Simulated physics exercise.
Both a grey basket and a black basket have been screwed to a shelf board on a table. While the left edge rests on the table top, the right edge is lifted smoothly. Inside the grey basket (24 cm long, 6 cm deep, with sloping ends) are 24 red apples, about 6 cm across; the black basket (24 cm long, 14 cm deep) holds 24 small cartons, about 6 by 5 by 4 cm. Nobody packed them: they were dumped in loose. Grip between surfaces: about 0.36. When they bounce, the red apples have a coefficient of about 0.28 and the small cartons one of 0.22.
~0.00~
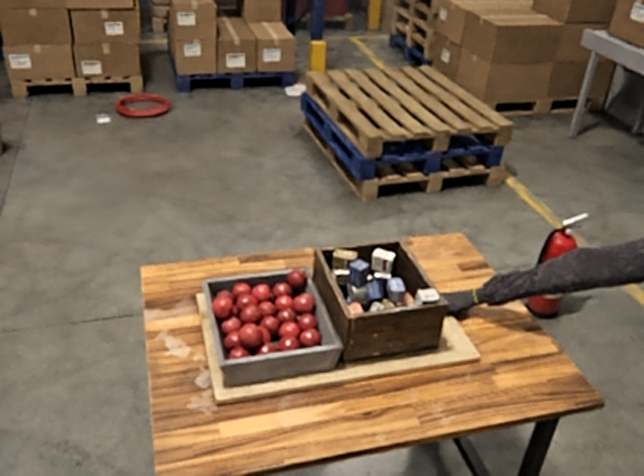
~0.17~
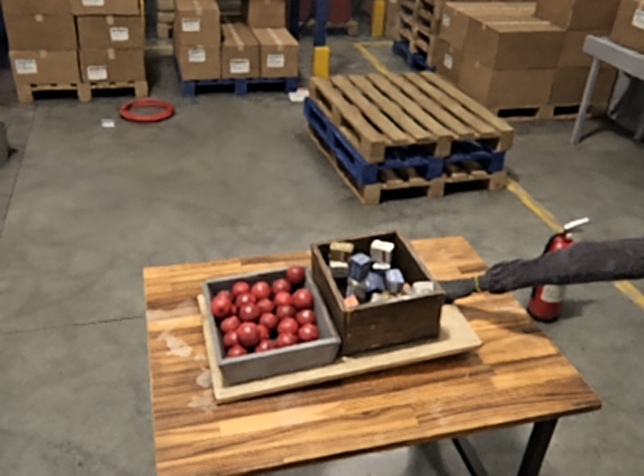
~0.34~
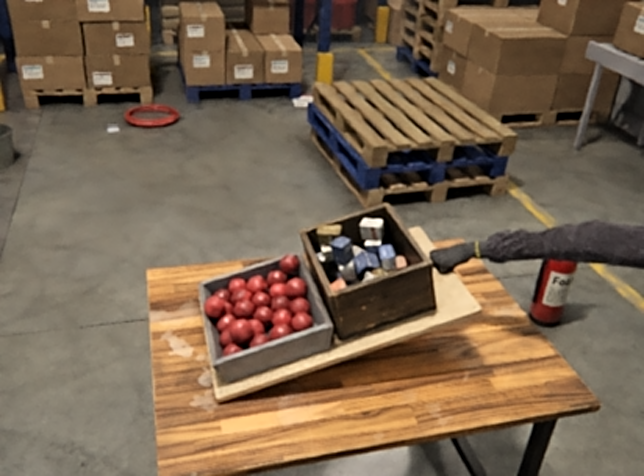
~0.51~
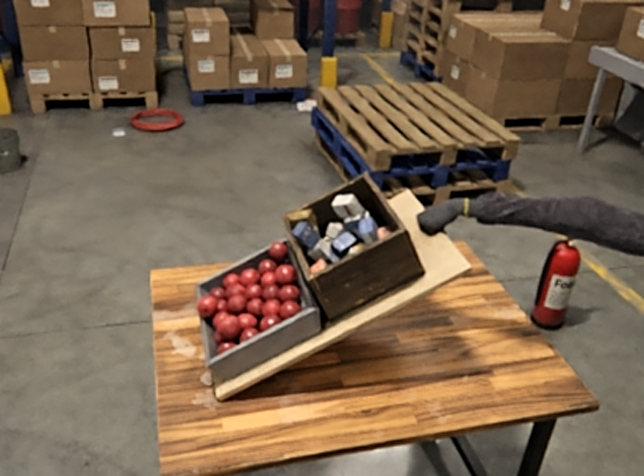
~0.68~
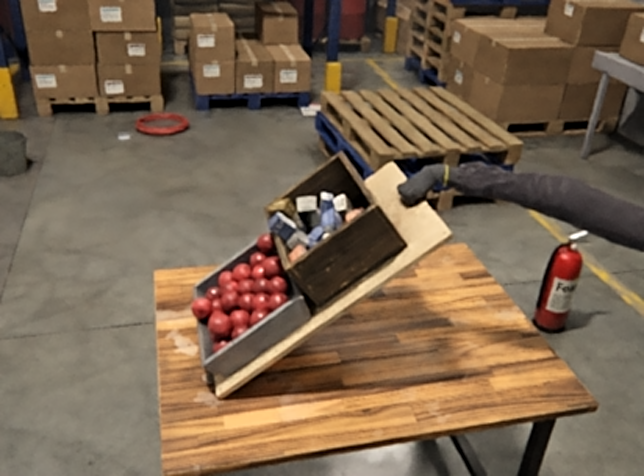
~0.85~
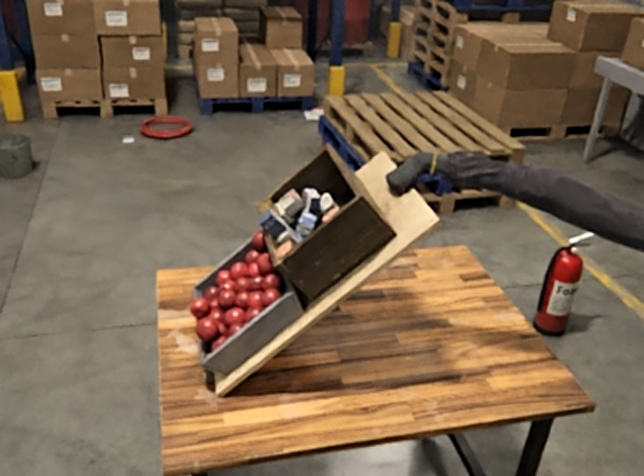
In a warehouse, a gloved hand raises the right end of a board on a wooden table, steadily tilting it steeply with its left edge down, while a grey basket of red apples and a dark basket of small cartons ride along.
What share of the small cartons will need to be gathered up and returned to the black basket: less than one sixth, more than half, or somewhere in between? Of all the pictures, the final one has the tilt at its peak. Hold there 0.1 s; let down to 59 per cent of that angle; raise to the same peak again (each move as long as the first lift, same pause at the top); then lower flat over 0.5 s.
Less than one sixth of them.
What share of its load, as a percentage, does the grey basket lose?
I'd put the grey basket at some 0 per cent.
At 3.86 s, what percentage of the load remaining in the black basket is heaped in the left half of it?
About 80 per cent.
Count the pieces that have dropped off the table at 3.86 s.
Estimated tally of pieces: Close to 1.
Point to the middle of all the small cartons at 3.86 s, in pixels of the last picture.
Near (358, 310).
After 1.33 s, tilt 34°; 1 of 24 out of the grey basket and 0 of 24 out of the black basket.
After 1.93 s, tilt 25°; 1 of 24 out of the grey basket and 0 of 24 out of the black basket.
After 2.77 s, tilt 41°; 1 of 24 out of the grey basket and 0 of 24 out of the black basket.
When it is over (at 3.86 s), 1 of 24 out of the grey basket and 0 of 24 out of the black basket. Asked share, 0 of 24, 0 per cent.
